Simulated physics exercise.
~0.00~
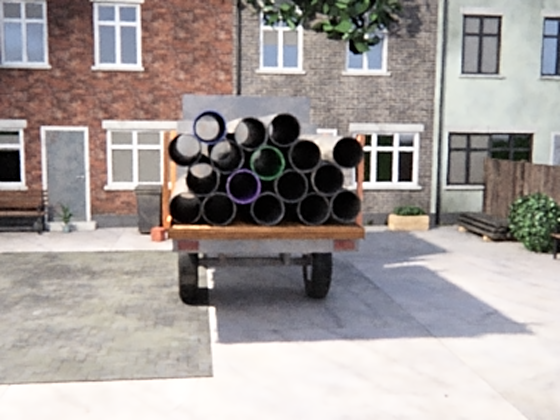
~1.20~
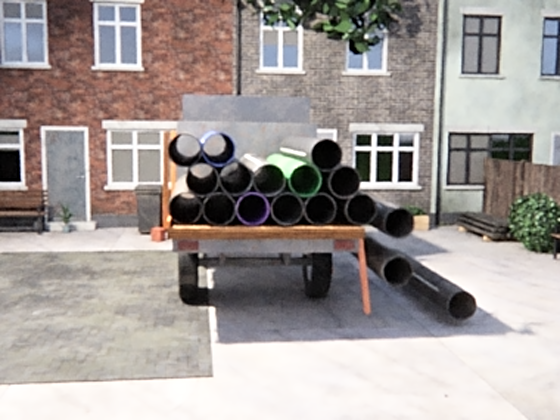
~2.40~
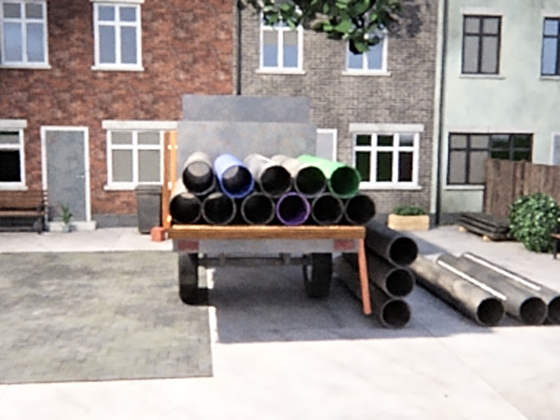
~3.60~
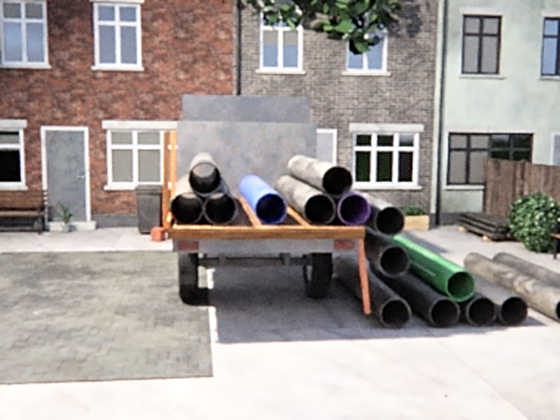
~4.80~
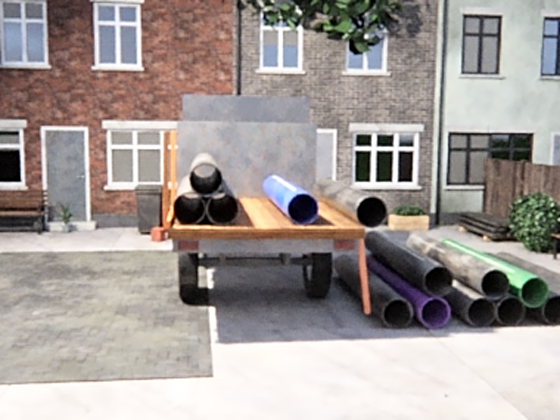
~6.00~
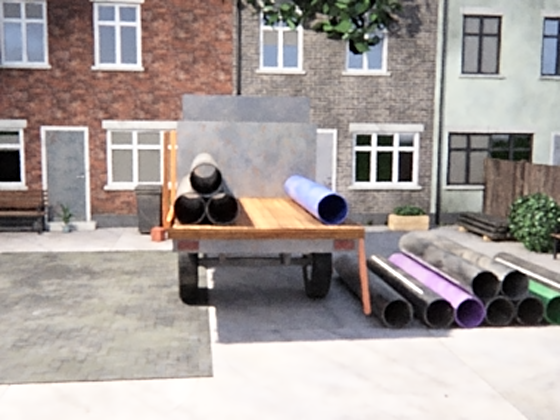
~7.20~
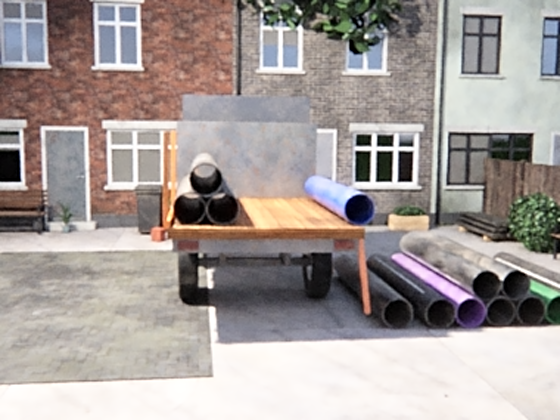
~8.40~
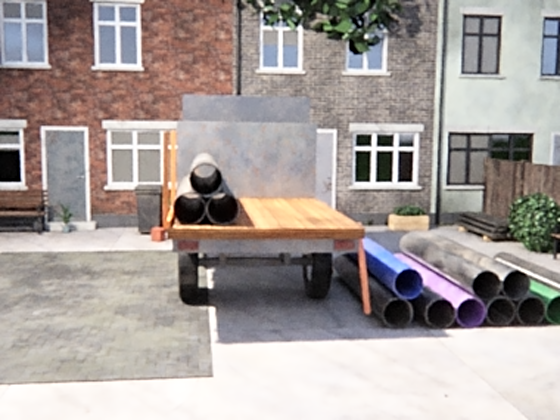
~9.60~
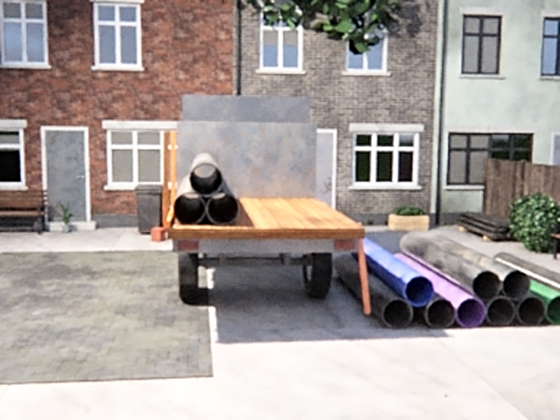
Pipes spill off the right side of a flatbed lorry, leaving three stacked at left.
